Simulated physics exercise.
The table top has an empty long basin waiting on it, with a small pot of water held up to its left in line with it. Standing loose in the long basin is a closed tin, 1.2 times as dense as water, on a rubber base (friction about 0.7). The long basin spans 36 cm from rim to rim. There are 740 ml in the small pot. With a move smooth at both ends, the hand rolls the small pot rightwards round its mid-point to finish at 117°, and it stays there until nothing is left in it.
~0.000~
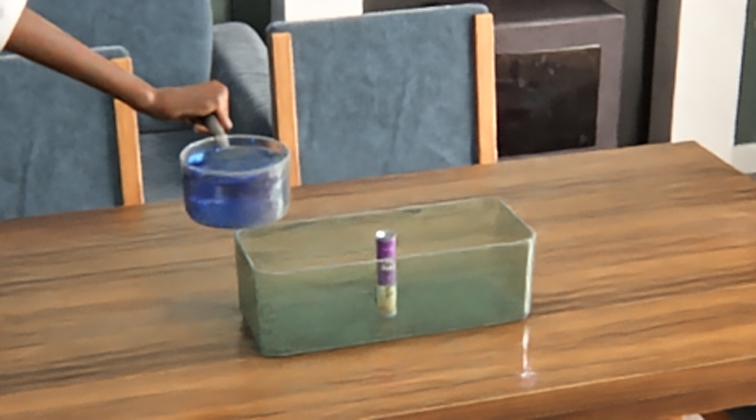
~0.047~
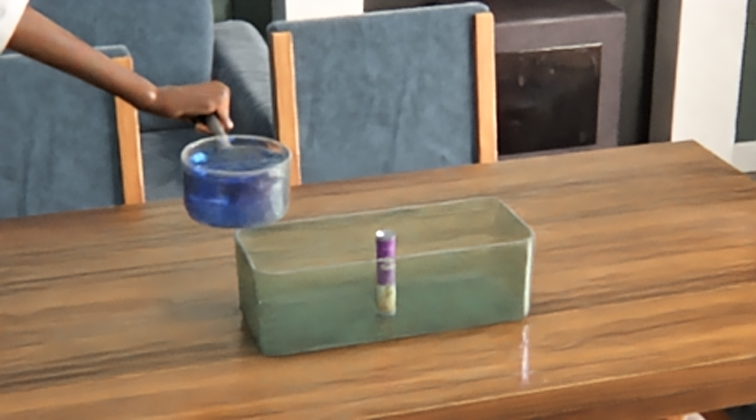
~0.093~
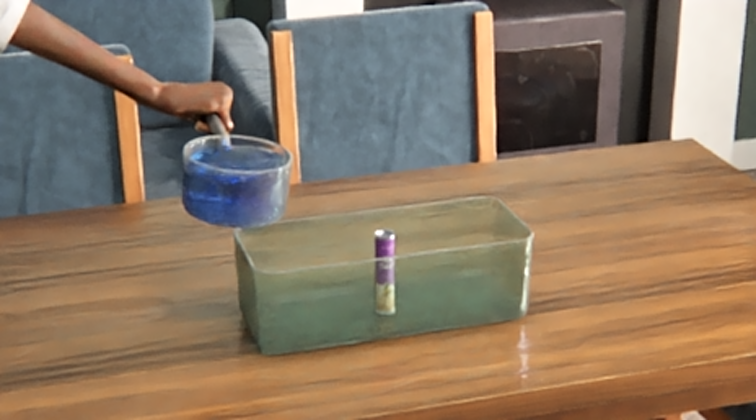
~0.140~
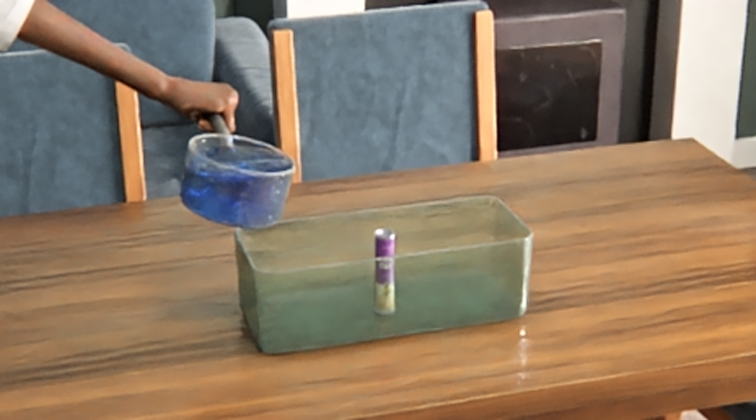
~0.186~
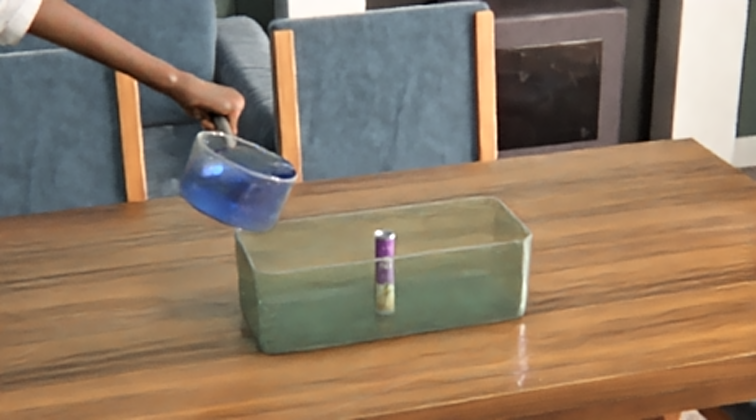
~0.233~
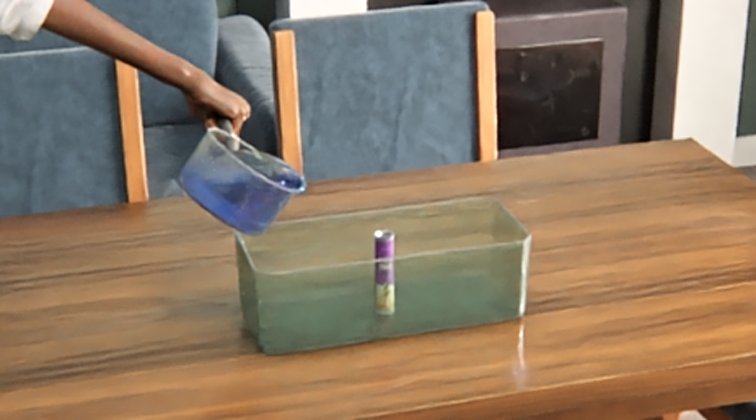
At a table, a hand tilts a pot of blue water rightwards beside a long basin.
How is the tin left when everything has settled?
It stays on its base.
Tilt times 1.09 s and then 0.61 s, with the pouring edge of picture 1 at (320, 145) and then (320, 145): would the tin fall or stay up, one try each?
The tin overturns the first time and overturns the second time.
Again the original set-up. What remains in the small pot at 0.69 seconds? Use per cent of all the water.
Near 2 in a hundred.
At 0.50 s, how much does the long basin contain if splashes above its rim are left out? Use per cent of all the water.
I'd estimate some 58 percent of the liquid.
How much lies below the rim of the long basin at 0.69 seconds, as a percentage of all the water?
96 %, more or less.
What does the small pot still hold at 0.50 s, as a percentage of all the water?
Around 18 percent.
By 0.50 s the tilt is 107° and 19 per cent is still to pour; the tin stands where it began.
By 0.69 s the tilt is 117° and 2 per cent is still to pour; the tin stands where it began.
By 0.89 s the tilt is 117° and 0 per cent is still to pour; the tin stands where it began.
By 1.11 s the tilt is 117° and 0 per cent is still to pour; the tin stands where it began.
At rest the tin stands where it began.
